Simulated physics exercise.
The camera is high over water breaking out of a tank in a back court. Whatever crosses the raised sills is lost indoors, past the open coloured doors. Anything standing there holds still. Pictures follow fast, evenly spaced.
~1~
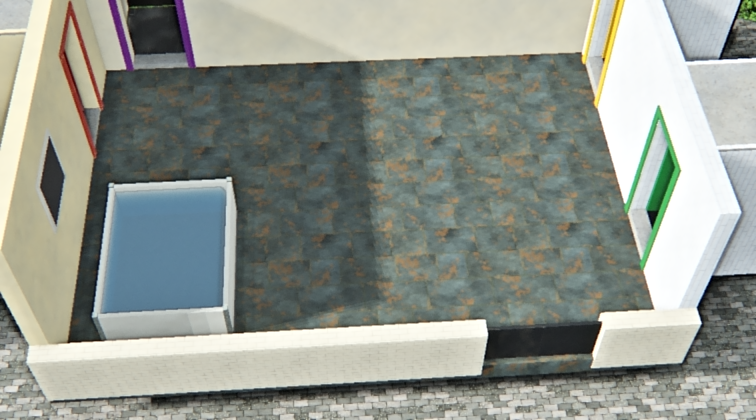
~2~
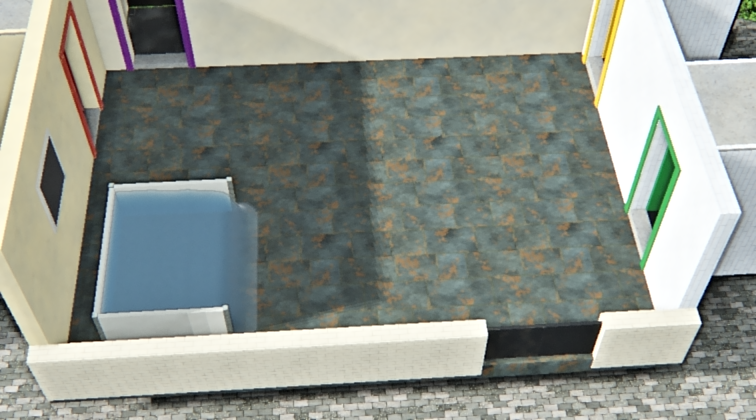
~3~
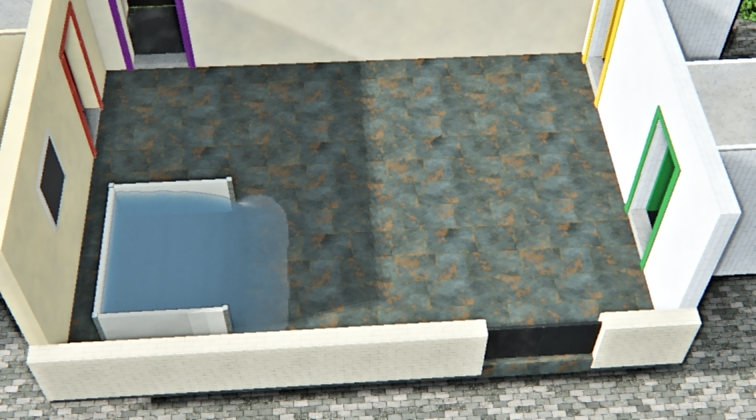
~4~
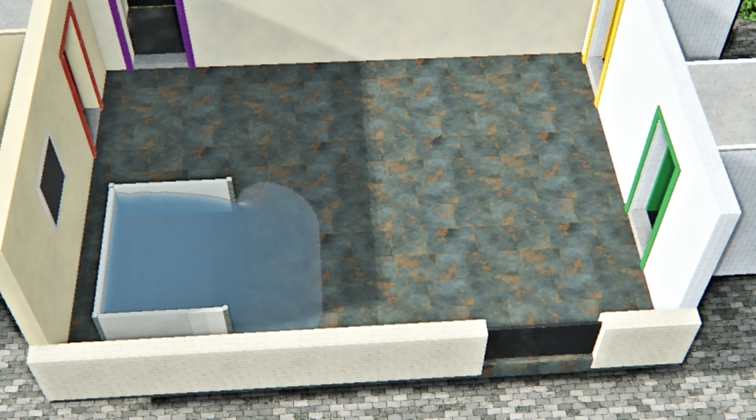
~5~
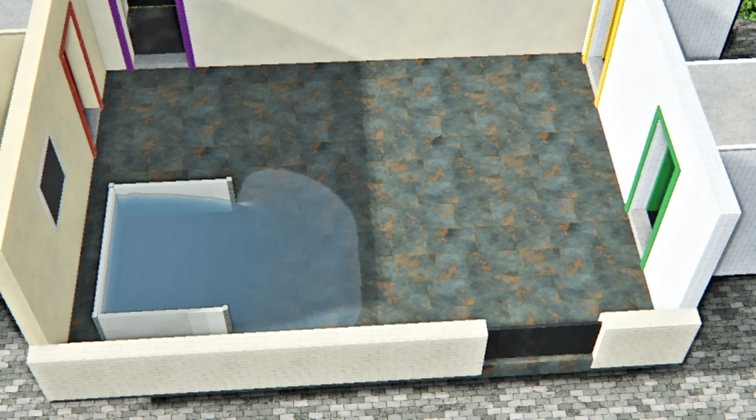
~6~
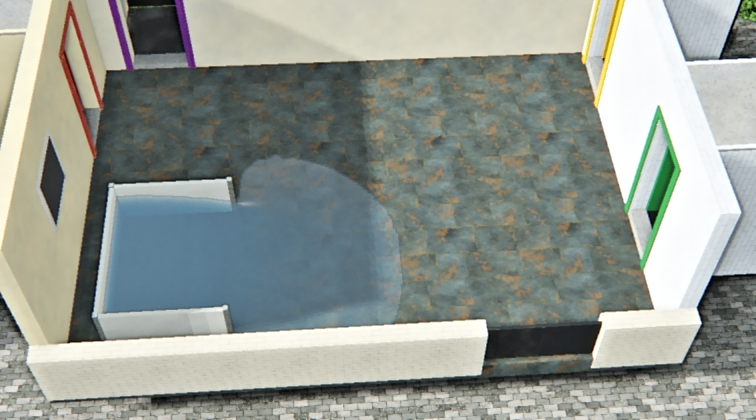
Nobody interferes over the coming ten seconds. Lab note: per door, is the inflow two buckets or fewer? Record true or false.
Red door true; yellow door true; purple door true; green door false.
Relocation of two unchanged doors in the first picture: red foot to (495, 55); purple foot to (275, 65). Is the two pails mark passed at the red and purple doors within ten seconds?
As I see it, the red door crosses the limit, and the purple door remains below the limit.
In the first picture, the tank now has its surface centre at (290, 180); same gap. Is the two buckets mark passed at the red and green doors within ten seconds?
I'd say the red door stops short while the green door overshoots.
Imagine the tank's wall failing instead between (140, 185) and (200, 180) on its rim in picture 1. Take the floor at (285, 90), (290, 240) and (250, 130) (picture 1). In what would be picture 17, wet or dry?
The first spot is soaked, the second spared and the third soaked.
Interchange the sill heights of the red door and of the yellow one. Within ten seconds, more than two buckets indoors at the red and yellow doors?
Outcome - red doesn't reach it, yellow gets too much.
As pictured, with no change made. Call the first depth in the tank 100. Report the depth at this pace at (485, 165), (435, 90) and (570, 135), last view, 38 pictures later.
First spot 12 %, second 14 %, third 14 %.
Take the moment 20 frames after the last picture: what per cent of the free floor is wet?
I'd put it at roughly 65 per cent.
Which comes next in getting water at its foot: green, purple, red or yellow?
My answer is the green one.
A moment on, water covers 35 % of the floor; the red door not reached, the yellow door not reached, the purple door not reached, the green door not reached.
Next, water covers 55 % of the floor; the red door not reached, the yellow door not reached, the purple door not reached, the green door under two buckets in.
Then, water covers 65 % of the floor; the red door not reached, the yellow door wet at the sill, nothing in, the purple door not reached, the green door over two buckets in.
Later, water covers 60 % of the floor; the red door not reached, the yellow door under two buckets in, the purple door not reached, the green door far over two buckets in.
In the end, water covers 90 % of the floor; the red door wet at the sill, nothing in, the yellow door under two buckets in, the purple door wet at the sill, nothing in, the green door far over two buckets in.
